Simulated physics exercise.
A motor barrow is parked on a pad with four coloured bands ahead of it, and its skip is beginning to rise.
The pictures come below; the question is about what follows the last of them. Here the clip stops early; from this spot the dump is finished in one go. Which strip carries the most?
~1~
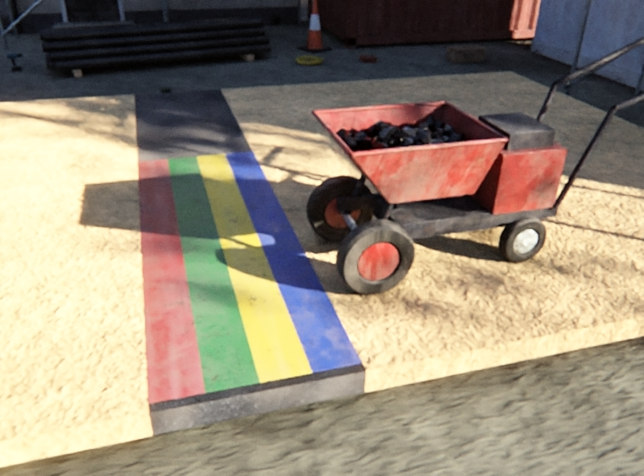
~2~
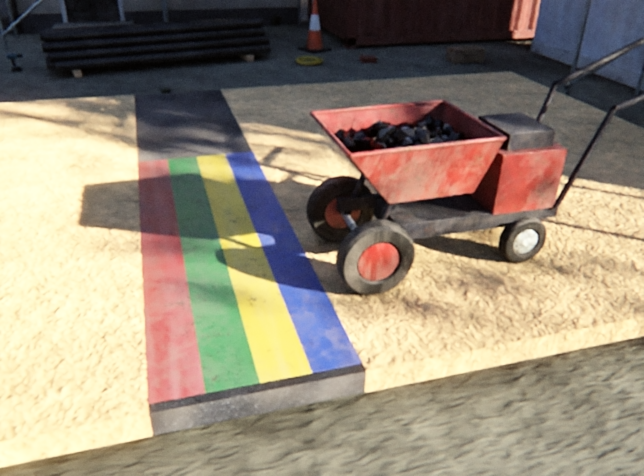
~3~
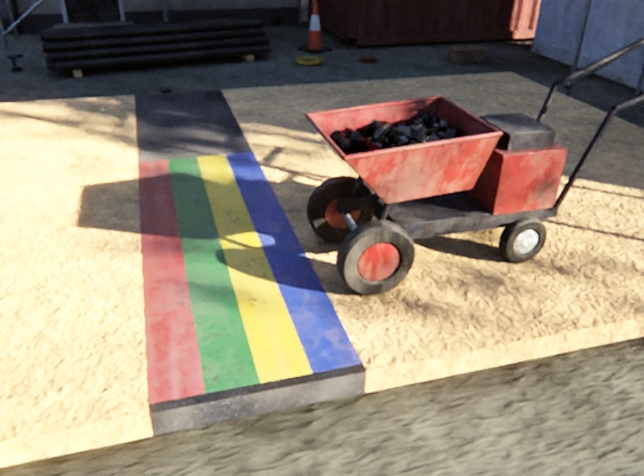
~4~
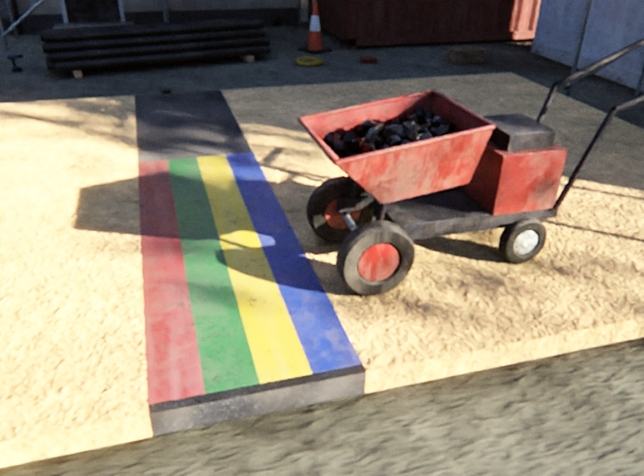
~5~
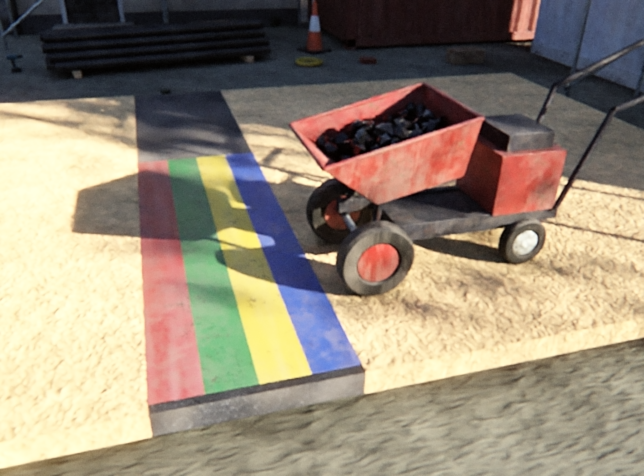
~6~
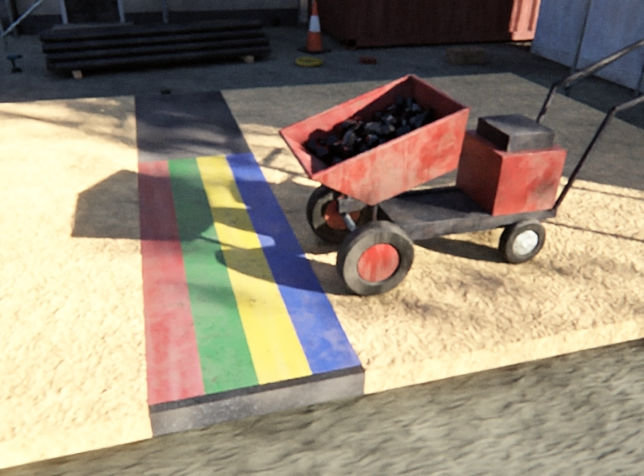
The green strip.
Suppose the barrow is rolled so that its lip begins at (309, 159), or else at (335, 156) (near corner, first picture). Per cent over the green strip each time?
About 20 per cent, then about 40 per cent.
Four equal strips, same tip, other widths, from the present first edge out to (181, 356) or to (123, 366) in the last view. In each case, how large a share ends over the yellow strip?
About 0 per cent first, then about 20 per cent.
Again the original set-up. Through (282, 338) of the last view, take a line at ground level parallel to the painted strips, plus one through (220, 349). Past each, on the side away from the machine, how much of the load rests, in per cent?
Around 90 percent for the first and 40 percent for the second.
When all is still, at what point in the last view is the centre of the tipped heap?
About (206, 279).
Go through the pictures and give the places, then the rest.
The first frame shows lip of the skip (352, 155), level; top of the load (414, 139), lumps of coal; blue strip (319, 326); yellow strip (272, 334); green strip (223, 343); red strip (172, 351).
The second frame shows lip of the skip (350, 156), level; top of the load (413, 138).
The third frame shows lip of the skip (344, 158), tipped barely; top of the load (420, 133).
The fourth frame shows lip of the skip (335, 163), tipped a little; top of the load (413, 131).
The fifth frame shows lip of the skip (324, 169), tipped a little; top of the load (423, 131).
The sixth frame shows lip of the skip (312, 178), tipped clearly; top of the load (412, 126); blue strip (318, 328); yellow strip (271, 336); green strip (223, 344); red strip (172, 352).
Just after the last frame, skip tipped steeply; every one in the skip.
A moment on, skip tipped right over; the larger part in the skip; about a tenth over the yellow strip; roughly a quarter over the green strip.
Further on, skip tipped right over; roughly a quarter in the skip; about a tenth over the yellow strip; roughly a third over the green strip; roughly a quarter over the red strip; about a tenth off the paint.
When it is over, skip tipped right over; about a tenth in the skip; not one over the blue strip; roughly a quarter over the yellow strip; roughly a third over the green strip; roughly a quarter over the red strip; about a tenth off the paint.
